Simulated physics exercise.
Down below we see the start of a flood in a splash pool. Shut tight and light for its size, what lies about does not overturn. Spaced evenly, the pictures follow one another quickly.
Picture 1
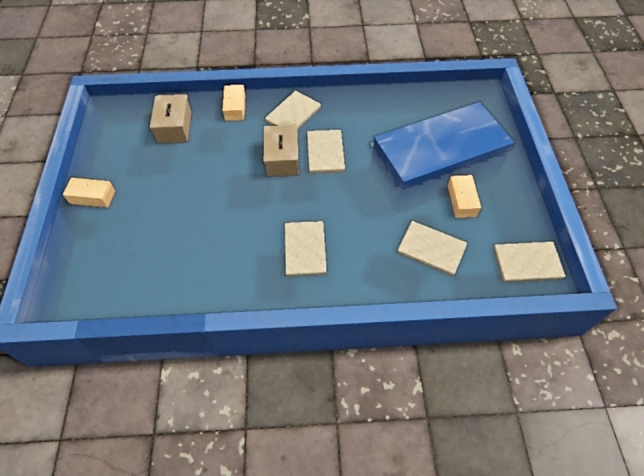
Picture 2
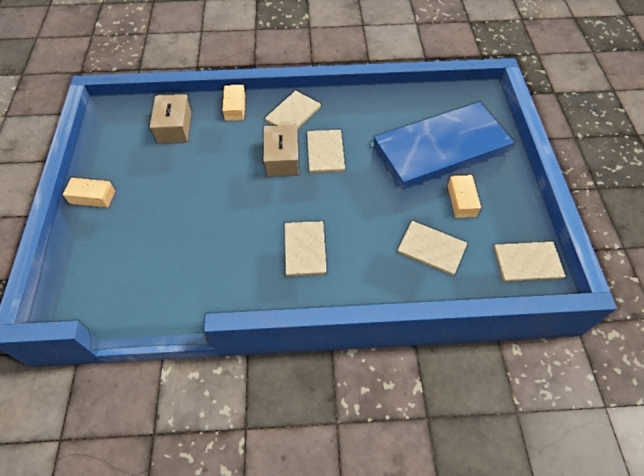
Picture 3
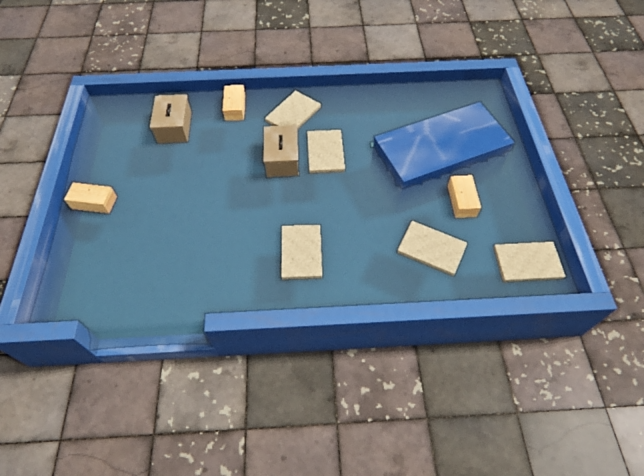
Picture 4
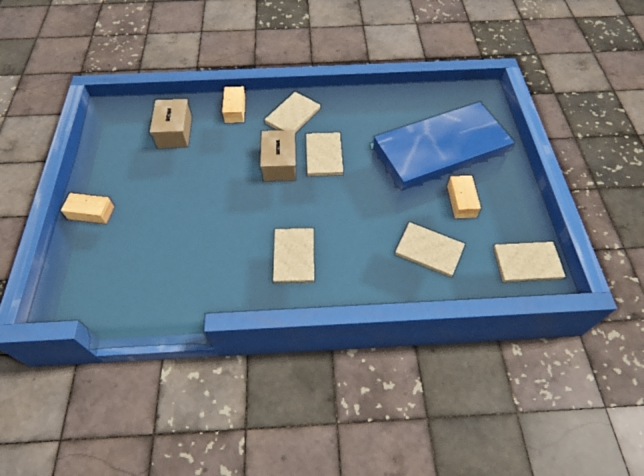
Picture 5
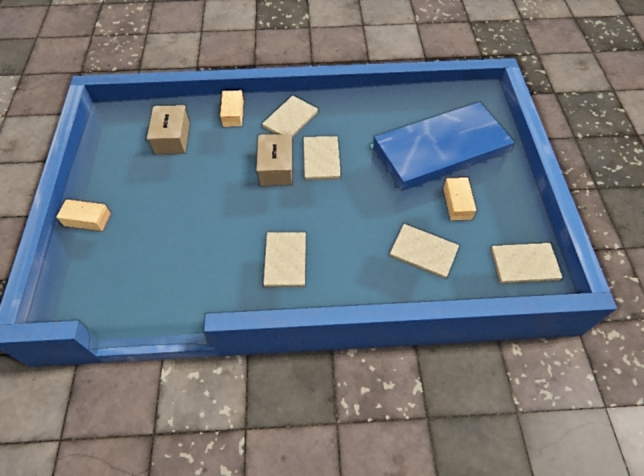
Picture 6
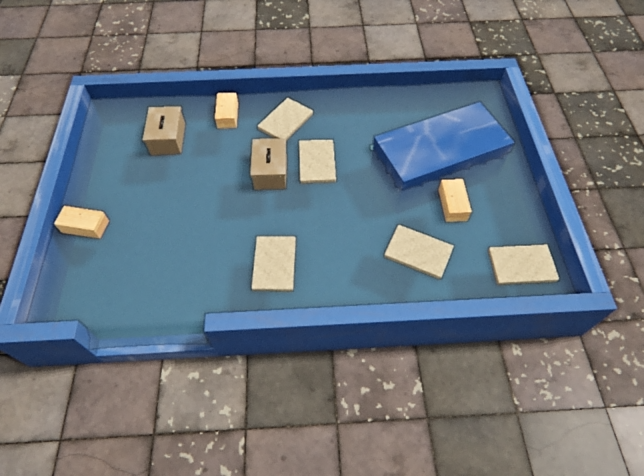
In this clip, blocks and flat pieces float in a shallow blue-walled pool on paving as a section of the near wall disappears, leaving a gap, and then most of the floating pieces drift slightly left and toward the near side.
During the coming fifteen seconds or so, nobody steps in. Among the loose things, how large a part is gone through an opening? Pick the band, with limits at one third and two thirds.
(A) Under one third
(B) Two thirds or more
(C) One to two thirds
(A) Under one third.
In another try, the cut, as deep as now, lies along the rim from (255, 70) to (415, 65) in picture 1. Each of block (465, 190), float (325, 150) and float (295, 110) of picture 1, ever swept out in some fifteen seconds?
Retained, lost, lost.
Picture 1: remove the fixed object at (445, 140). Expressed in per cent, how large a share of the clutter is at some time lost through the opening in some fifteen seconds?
Around 20%.
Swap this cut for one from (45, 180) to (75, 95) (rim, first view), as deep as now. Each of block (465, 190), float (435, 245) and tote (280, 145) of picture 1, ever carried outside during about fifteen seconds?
In sequence - stays put, stays put, departs.
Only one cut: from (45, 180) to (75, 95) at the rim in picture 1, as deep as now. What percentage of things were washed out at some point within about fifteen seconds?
My estimate is some 50 percent.
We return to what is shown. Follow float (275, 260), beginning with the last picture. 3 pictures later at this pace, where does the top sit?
Near (241, 273).
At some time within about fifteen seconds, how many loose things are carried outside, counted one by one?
Count: 2.
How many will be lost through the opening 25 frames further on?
That makes 2.
A moment on, 0 of 10 are out; 10 afloat.
Next, 1 of 10 are out; 9 afloat.
Later, 2 of 10 are out; 8 afloat.
In the end, 2 of 10 are out; 8 afloat.
